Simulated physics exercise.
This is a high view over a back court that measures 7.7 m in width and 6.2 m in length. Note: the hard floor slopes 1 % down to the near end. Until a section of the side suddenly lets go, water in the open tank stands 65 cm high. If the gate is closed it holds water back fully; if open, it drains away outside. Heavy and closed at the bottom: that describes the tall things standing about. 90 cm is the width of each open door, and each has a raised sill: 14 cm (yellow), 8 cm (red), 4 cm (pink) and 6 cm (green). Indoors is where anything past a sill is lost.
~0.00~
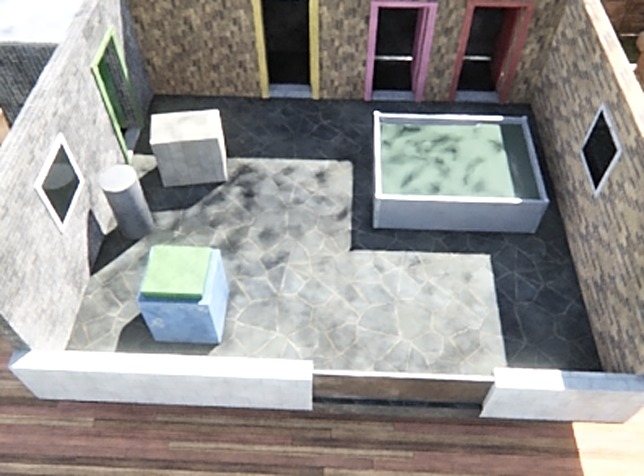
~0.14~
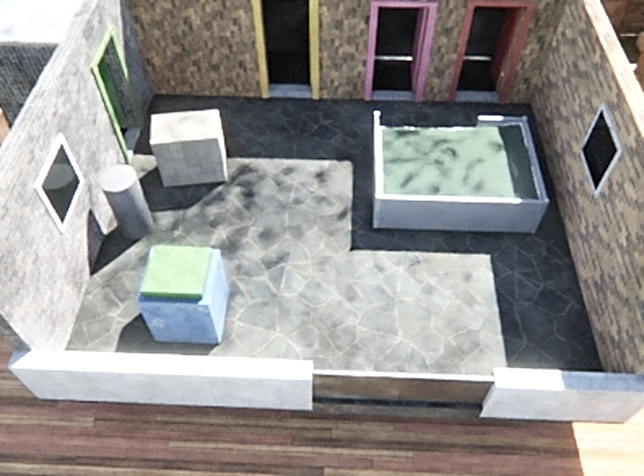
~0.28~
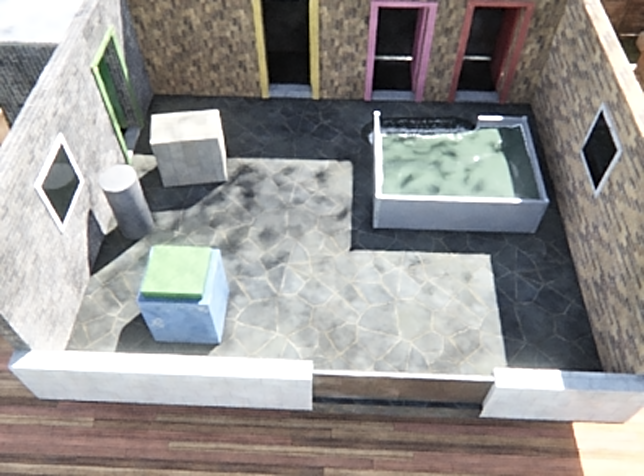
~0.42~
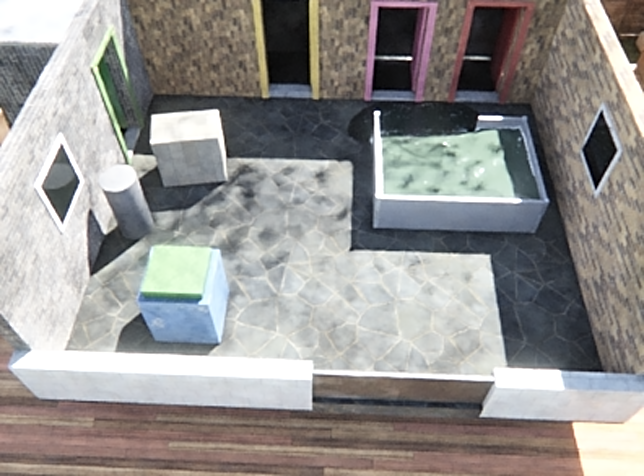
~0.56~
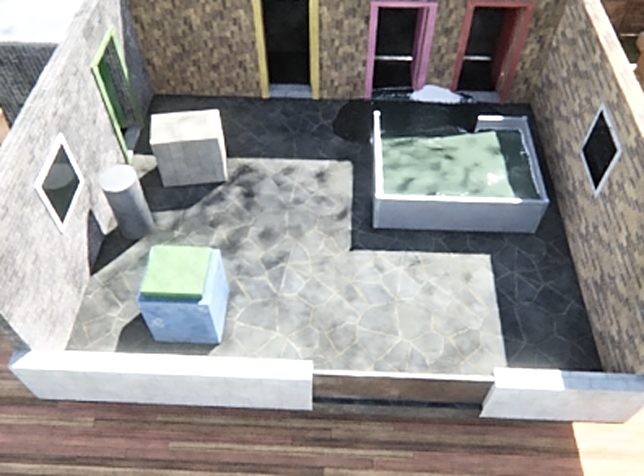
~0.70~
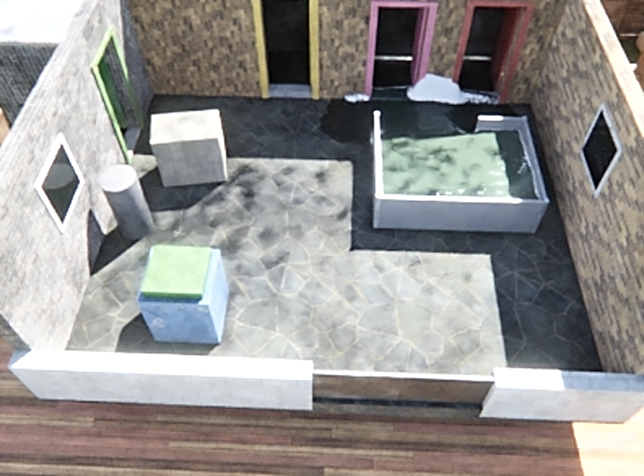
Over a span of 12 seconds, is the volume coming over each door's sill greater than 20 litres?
One by one: Yellow door: Limit not crossed. Red door: Limit crossed. Pink door: Limit crossed. Green door: Limit crossed.
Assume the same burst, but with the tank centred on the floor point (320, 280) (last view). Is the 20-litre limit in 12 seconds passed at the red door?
Red: Within limit.
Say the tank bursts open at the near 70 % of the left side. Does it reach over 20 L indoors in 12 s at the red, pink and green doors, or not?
Then: Red short of it, pink short of it, green beyond it.
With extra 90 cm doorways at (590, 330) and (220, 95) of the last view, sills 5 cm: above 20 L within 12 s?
Well, the first is shy of the mark and the second is shy of the mark.
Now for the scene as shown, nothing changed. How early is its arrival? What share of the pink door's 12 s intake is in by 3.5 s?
About 75 per cent.
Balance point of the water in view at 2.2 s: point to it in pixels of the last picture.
Roughly (429, 152).
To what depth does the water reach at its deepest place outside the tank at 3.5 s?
About 22 cm at most.
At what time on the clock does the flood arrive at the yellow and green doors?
Arrival: Yellow 1.1 s, green 3.0 s.
After 1.4 s water covers 15 % of the floor and is deepest (44 cm) near (429, 107); yellow door 6 cm at the sill, 0 L in, red door 23 cm at the sill, 45 L in, pink door 34 cm at the sill, 211 L in, green door not reached.
After 2.2 s water covers 20 % of the floor and is deepest (36 cm) near (374, 100); yellow door 11 cm at the sill, 0 L in, red door 18 cm at the sill, 101 L in, pink door 31 cm at the sill, 445 L in, green door not reached.
After 3.5 s water covers 40 % of the floor and is deepest (22 cm) near (518, 104); yellow door 8 cm at the sill, 0 L in, red door 14 cm at the sill, 140 L in, pink door 20 cm at the sill, 654 L in, green door 15 cm at the sill, 9 L in.
After 7.0 s water covers 70 % of the floor and is deepest (13 cm) near (605, 397); yellow door 4 cm at the sill, 0 L in, red door 7 cm at the sill, 173 L in, pink door 10 cm at the sill, 823 L in, green door 9 cm at the sill, 87 L in.
After 12.0 s water covers 90 % of the floor and is deepest (9 cm) near (57, 375); yellow door 2 cm at the sill, 0 L in, red door 5 cm at the sill, 174 L in, pink door 5 cm at the sill, 859 L in, green door 6 cm at the sill, 102 L in.
